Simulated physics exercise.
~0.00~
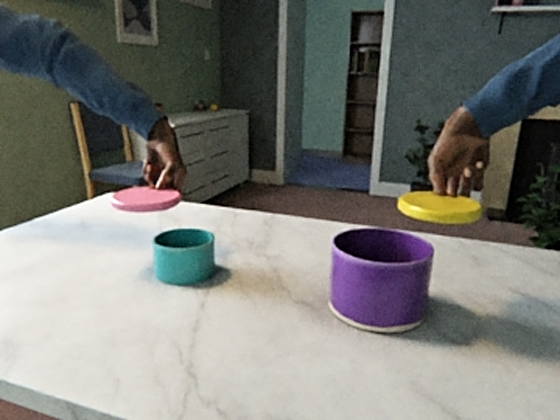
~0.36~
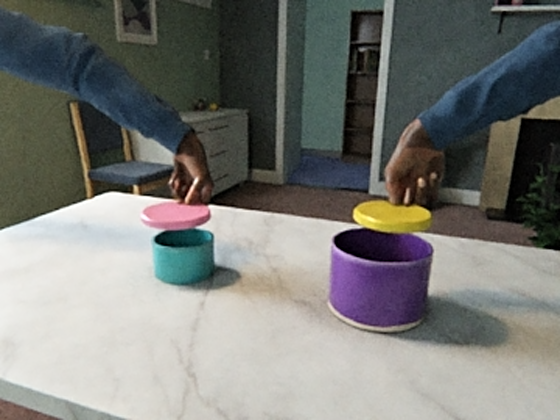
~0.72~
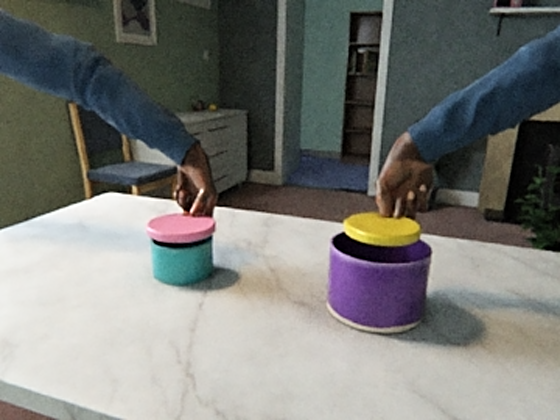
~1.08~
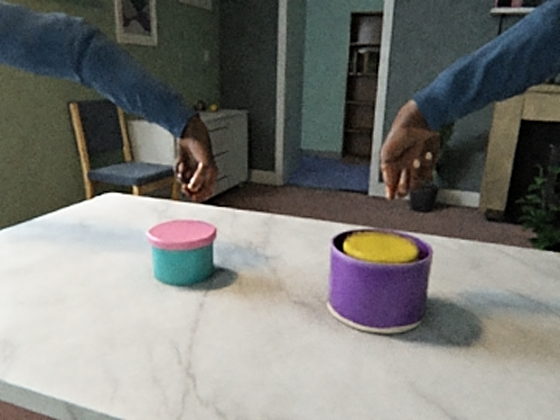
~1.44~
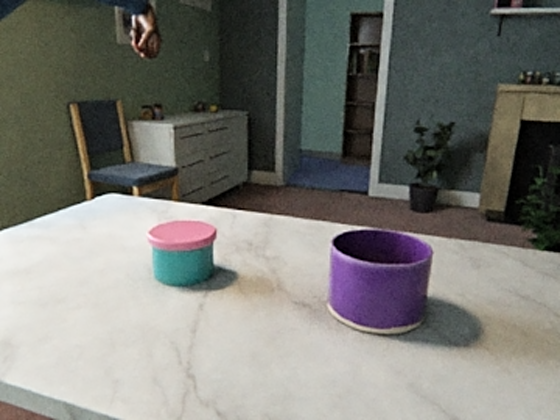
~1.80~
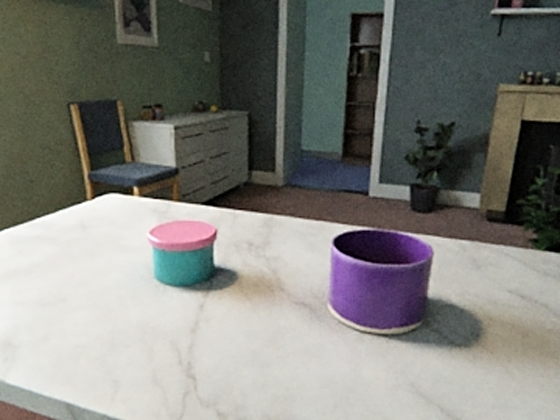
In a dim room with a chair, drawers and a fireplace, a small teal pot and a larger purple pot stand on a white marbled table. Two hands in blue sleeves hold a pink disc at the left and a yellow disc at the right. They bring the discs inward over the pots and lower them. The pink disc settles on the teal rim, while the yellow one, released, dips inside the purple rim. The hands withdraw, leaving the teal pot covered and the purple pot open, its yellow disc dropped out of sight inside.
